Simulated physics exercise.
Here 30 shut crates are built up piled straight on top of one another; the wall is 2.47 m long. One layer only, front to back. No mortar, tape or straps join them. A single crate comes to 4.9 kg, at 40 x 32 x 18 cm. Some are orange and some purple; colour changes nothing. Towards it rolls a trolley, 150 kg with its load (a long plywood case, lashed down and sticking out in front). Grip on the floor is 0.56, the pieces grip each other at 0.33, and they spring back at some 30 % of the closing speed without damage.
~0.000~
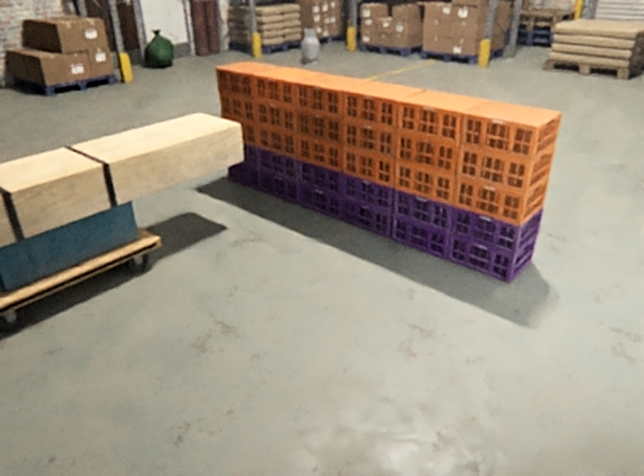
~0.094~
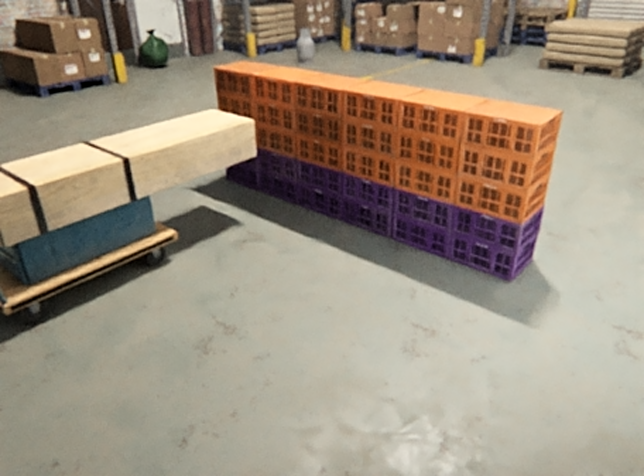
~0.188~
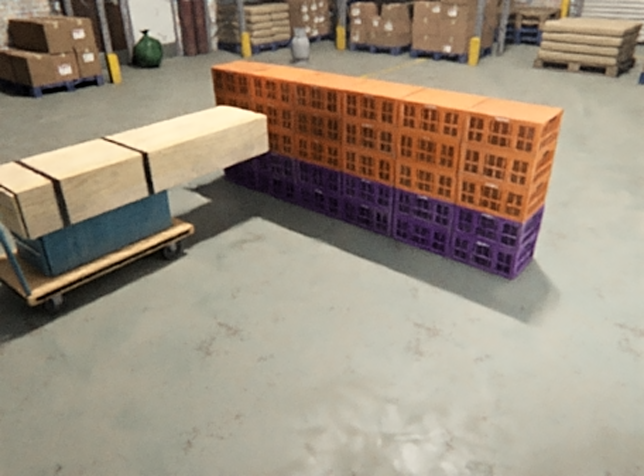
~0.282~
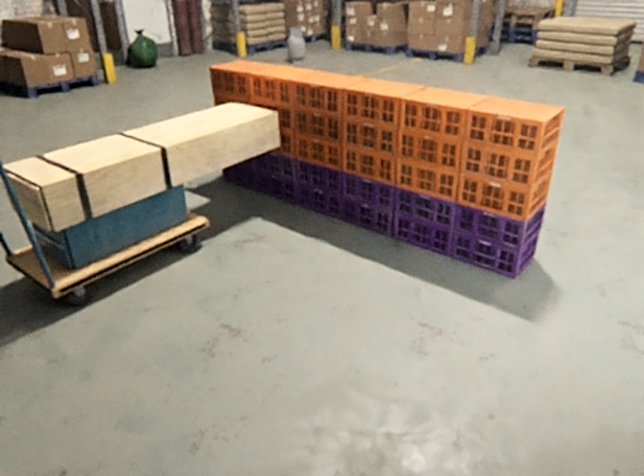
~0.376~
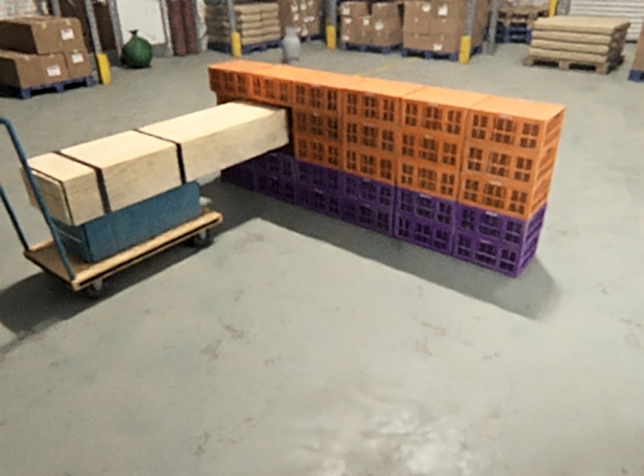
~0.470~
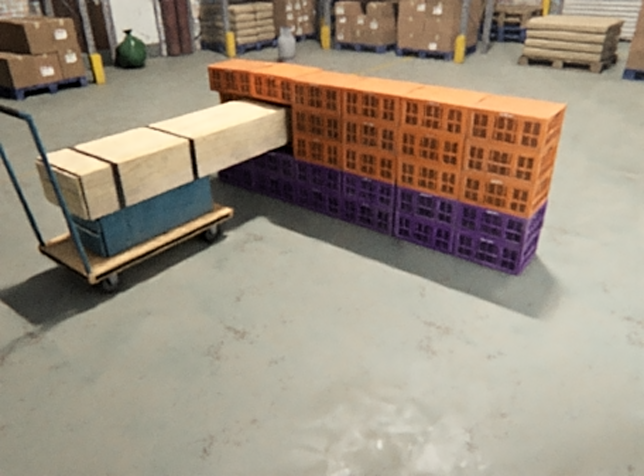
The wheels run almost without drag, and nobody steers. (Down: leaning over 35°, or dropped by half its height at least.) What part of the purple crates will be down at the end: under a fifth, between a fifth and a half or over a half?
It comes to under a fifth.
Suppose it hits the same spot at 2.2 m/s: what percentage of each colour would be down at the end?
Then purple 0, orange 30 per cent.
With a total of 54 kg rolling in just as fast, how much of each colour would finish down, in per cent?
In that case purple 0, orange 30 per cent.
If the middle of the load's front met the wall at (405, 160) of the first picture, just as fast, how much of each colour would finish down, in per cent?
Then purple 0, orange 30 per cent.
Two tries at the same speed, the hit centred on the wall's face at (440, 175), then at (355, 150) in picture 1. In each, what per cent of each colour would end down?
Purple 0 then 0, orange 30 then 30 per cent.
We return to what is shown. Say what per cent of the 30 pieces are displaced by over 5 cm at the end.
It is 35 per cent.
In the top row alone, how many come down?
2 from that row.
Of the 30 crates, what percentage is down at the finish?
Roughly 20 per cent of them.
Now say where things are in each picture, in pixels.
In the first frame (we follow the side turned to the camera; the camera moves round a little), load (235, 138) 40 cm short of the wall; top purple crate (421, 211); top orange crate (497, 136); no piece has moved.
The second frame shows load (248, 133) 28 cm short of the wall; top purple crate (421, 210).
The third frame shows load (261, 129) 16 cm short of the wall; top purple crate (422, 209).
The fourth frame shows load (273, 124) 38 mm short of the wall; top purple crate (423, 208).
The fifth frame shows load (283, 121) 7 cm into the wall's line; top purple crate (424, 208); 4 stirred so far.
The sixth frame shows load (292, 117) 17 cm into the wall's line; top purple crate (425, 207); top orange crate (504, 130); 6 stirred so far.
Around 0.70 s, load 37 cm past the wall's line, still rolling; none of the 12 purple crates down (0 of 30 in all colours); top purple crate unmoved.
Around 1.04 s, load 65 cm past the wall's line, still rolling; none of the 12 purple crates down (6 of 30 in all colours); top purple crate unmoved.
Around 1.54 s, load 91 cm past the wall's line, still rolling; none of the 12 purple crates down (6 of 30 in all colours); top purple crate unmoved.
Finally (2.9 s), load 94 cm past the wall's line, stopped; none of the 12 purple crates down (6 of 30 in all colours); top purple crate unmoved; top orange crate unmoved. That is 0 per cent. Seen by the last camera, middles, top purple crate near (437, 198), top orange crate near (515, 123).
